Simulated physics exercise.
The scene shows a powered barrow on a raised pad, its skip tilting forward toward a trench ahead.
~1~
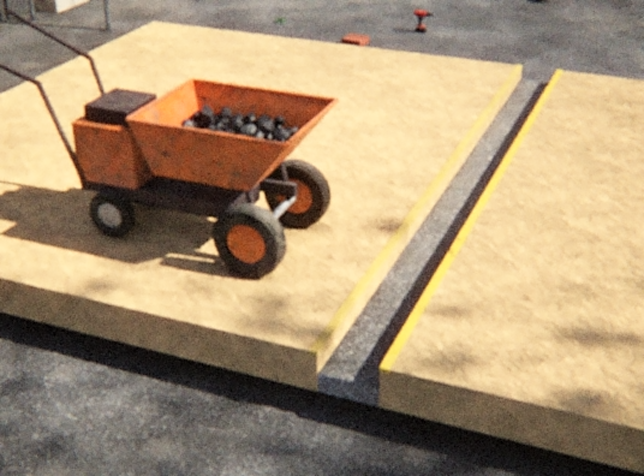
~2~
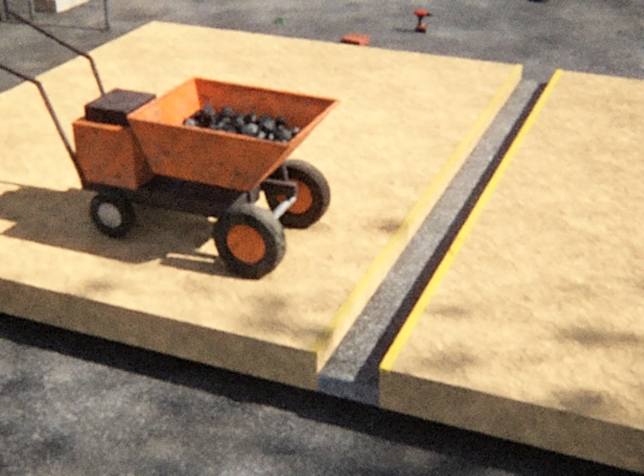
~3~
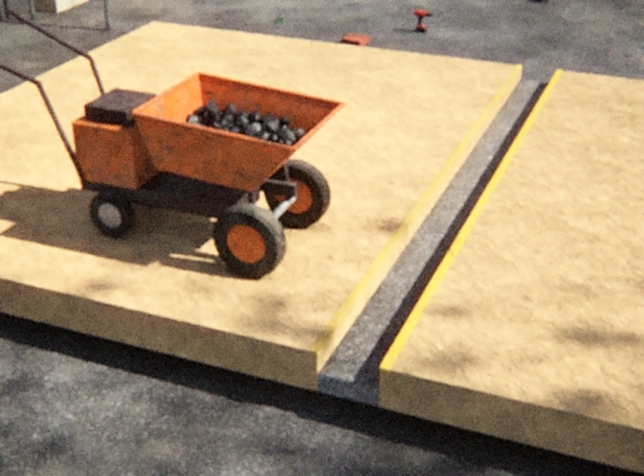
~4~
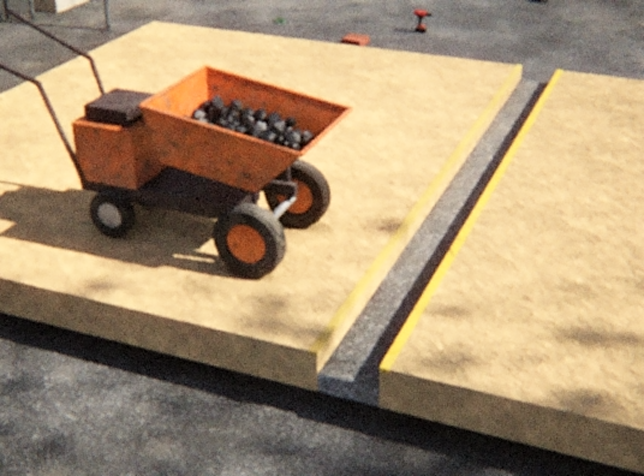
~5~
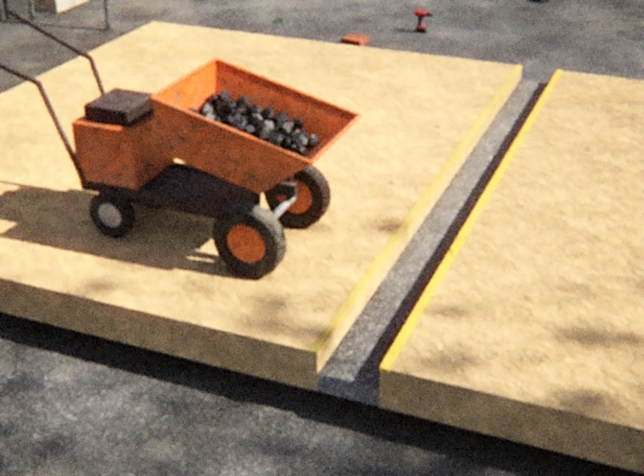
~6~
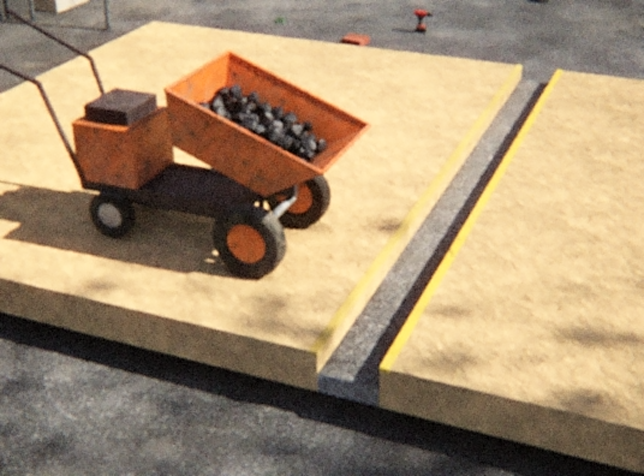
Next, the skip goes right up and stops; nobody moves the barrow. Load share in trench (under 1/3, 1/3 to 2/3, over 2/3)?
Over 2/3.
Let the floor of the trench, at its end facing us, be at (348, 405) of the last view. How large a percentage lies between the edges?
100 %.
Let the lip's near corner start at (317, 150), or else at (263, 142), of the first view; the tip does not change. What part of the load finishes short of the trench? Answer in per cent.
Roughly 0 percent first, then roughly 10 percent.
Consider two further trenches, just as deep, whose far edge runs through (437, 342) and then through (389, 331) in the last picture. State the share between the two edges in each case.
Well, it'd be something like 90 per cent the first time and 60 per cent the second.
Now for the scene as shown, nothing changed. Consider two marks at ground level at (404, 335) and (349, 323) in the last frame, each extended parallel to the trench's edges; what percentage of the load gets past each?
Close to 10 per cent, then close to 80 per cent.
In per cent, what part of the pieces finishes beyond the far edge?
5 %.
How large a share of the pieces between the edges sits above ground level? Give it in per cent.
About 30 %.
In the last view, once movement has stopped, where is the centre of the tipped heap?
I'd place the middle at about (408, 280).
Soon, skip tipped steeply; all in the skip.
A while on, skip tipped right over; most in the skip; a small part in or heaped over the trench.
Towards the end, skip tipped right over; about a quarter in the skip; most in or heaped over the trench; a small part beyond it.
Finally, skip tipped right over; a small part in the skip; most in or heaped over the trench; a small part beyond it.
